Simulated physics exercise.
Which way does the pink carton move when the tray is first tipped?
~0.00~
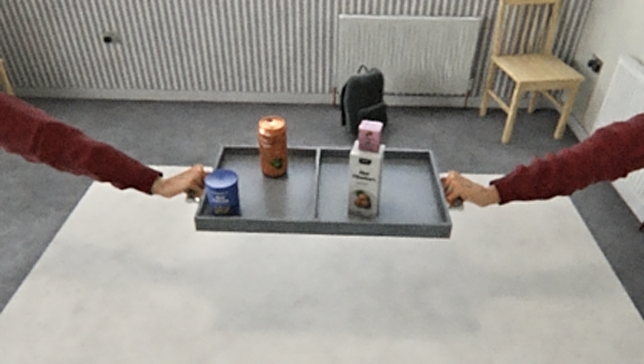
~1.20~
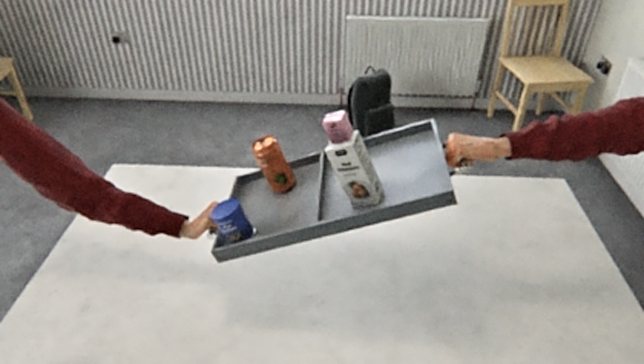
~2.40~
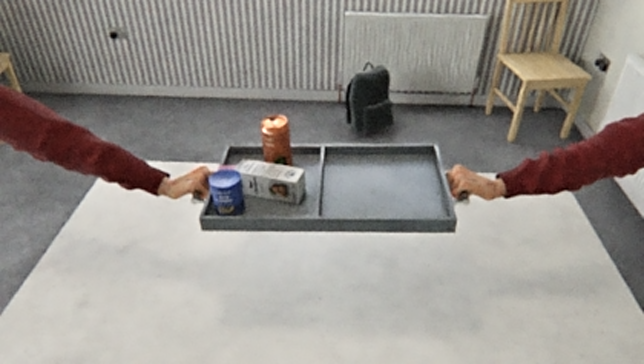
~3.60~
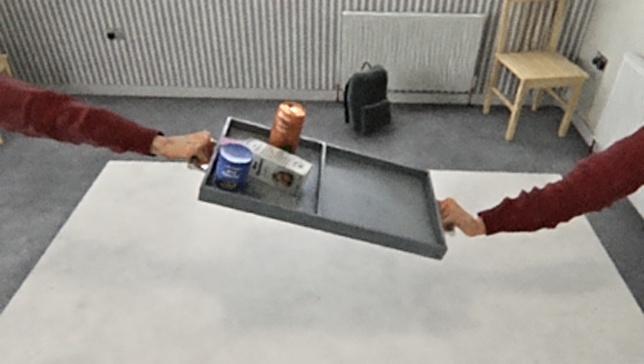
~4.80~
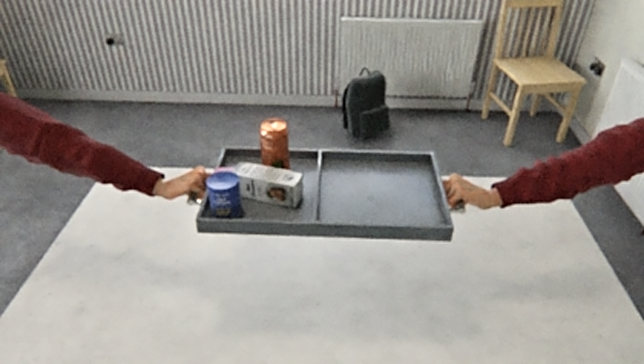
The pink carton moves to the left, towards the lowered side of the tray.
